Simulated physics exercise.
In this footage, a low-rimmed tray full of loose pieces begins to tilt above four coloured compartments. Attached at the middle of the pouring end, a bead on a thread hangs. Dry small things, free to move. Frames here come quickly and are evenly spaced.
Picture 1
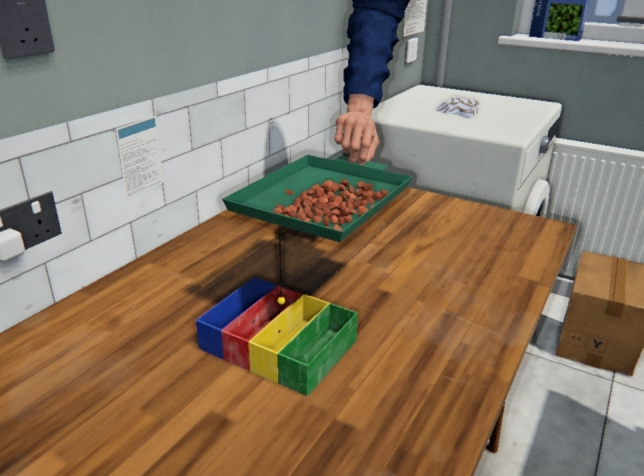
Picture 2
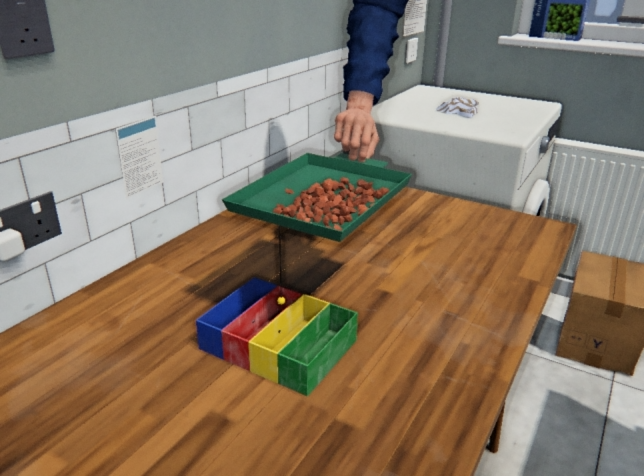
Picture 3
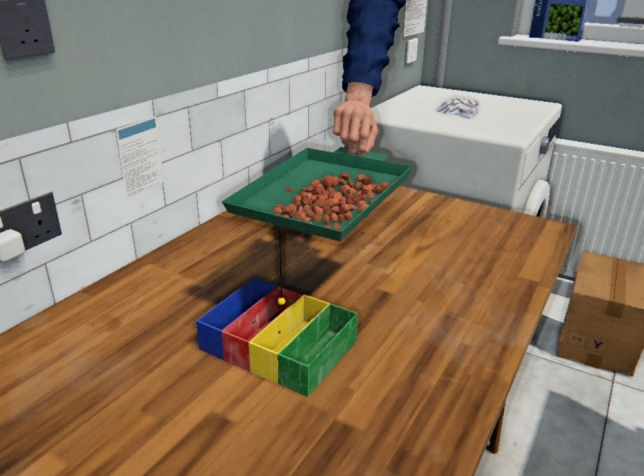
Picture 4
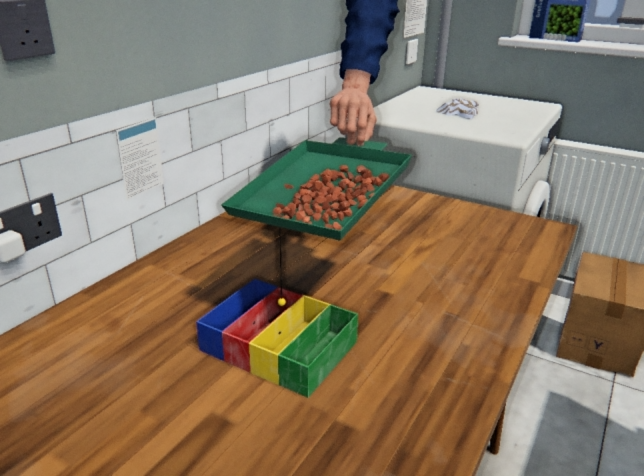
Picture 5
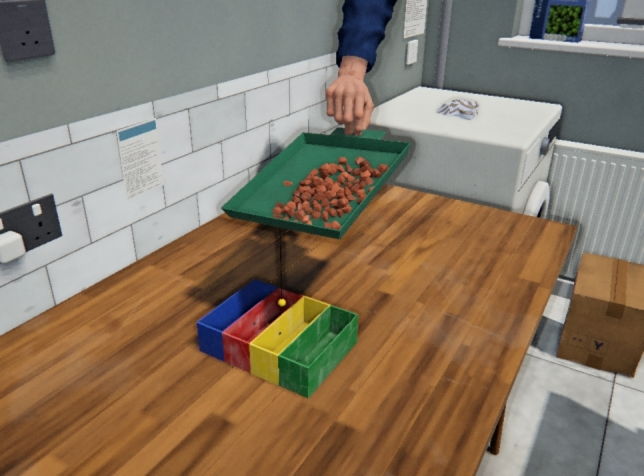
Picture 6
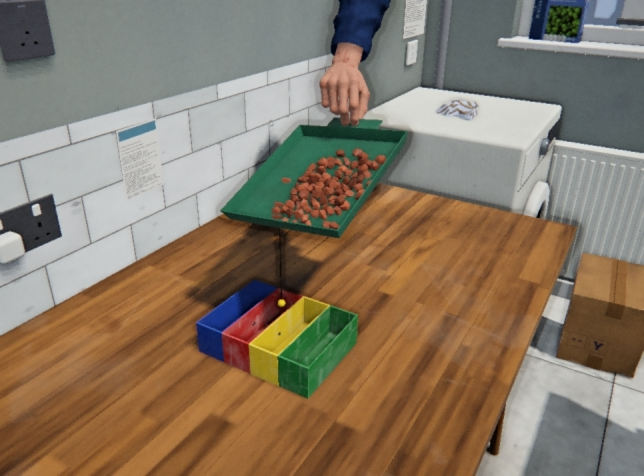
To begin with, a hand holds a green tray of reddish-brown, crushed brick-like bits nearly level above blue, red, yellow and green compartments on a wooden worktop. The hand then gradually raises the tray's far side, tilting it toward the viewer, while the pieces stay bunched on it.
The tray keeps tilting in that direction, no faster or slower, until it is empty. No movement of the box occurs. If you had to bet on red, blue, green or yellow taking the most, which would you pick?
I would pick blue.
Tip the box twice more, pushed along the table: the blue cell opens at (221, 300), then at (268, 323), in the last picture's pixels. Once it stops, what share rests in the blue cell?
Trial 1 near 40 percent, trial 2 near 20 percent.
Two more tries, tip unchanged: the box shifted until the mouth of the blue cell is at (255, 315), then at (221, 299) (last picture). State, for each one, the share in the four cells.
About 40 % and 100 %.
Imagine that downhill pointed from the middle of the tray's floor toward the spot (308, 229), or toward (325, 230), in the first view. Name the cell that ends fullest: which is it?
First try: The green one; second try: Green.
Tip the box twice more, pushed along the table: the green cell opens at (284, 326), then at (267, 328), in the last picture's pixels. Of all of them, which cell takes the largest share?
First: The red one. Second: The red cell.
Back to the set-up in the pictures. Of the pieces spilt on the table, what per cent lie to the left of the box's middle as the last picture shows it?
Around 100 per cent, give or take.
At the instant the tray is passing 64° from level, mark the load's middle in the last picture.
The load's middle is around (270, 207).
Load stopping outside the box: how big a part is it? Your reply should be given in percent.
I'd put it close to 30 per cent.
Just after the last frame, tray tipped steeply; almost all on the tray; just a few falling or outside the box.
A moment on, tray tipped past a quarter turn; roughly a quarter on the tray; roughly a quarter in the blue cell; about a tenth in the red cell; about a tenth in the yellow cell; roughly half falling or outside the box.
Further on, tray tipped past a quarter turn; roughly a third in the blue cell; roughly a quarter in the red cell; about a tenth in the yellow cell; roughly a quarter falling or outside the box.
When it is over, tray tipped past a quarter turn; roughly a third in the blue cell; roughly a quarter in the red cell; about a tenth in the yellow cell; not one in the green cell; roughly a quarter outside the box.
